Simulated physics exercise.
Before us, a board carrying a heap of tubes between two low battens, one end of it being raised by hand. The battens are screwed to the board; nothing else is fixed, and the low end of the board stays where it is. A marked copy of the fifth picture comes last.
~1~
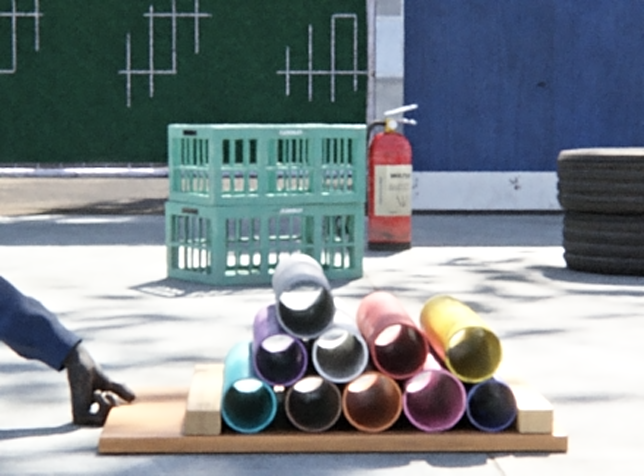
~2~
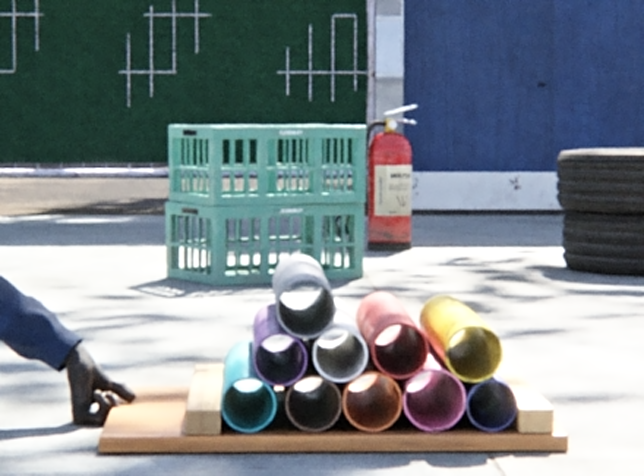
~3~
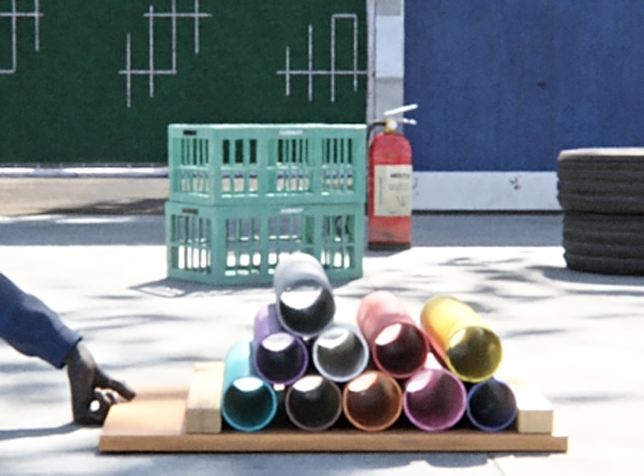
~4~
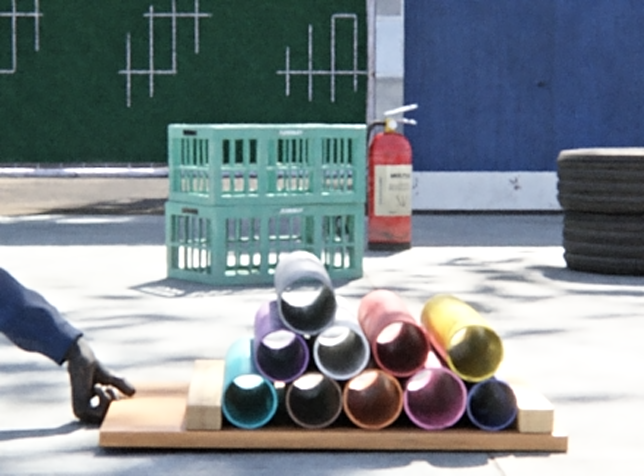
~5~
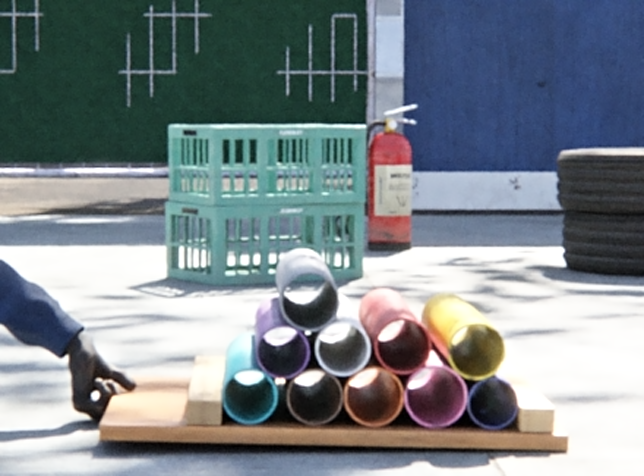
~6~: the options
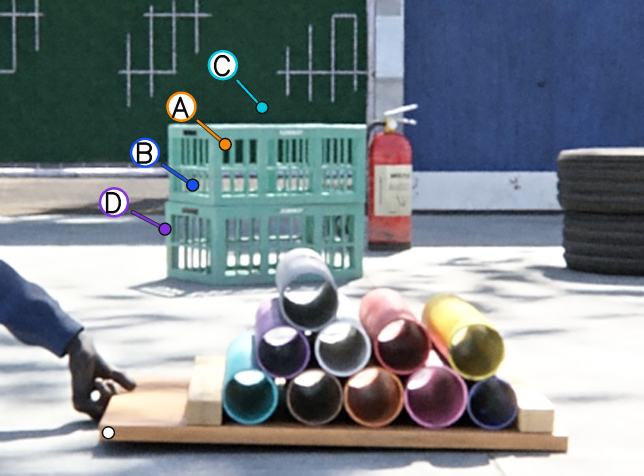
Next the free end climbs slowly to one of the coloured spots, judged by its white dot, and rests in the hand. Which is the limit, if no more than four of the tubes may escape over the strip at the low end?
The highest mark that will do is D.
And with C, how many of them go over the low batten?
At C the number is five.
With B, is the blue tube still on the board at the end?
Yes.
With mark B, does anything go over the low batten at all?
At B: Yes.
On the copy, A at (225, 145); B at (193, 185); C at (262, 107); D at (165, 229); the white dot at (108, 433).
On D. First, board at 16°.
Then, board at 28°.
Finally, board at 28°, one over the low batten (yellow).
By contrast, A five over the low batten; B five over the low batten; C five over the low batten.
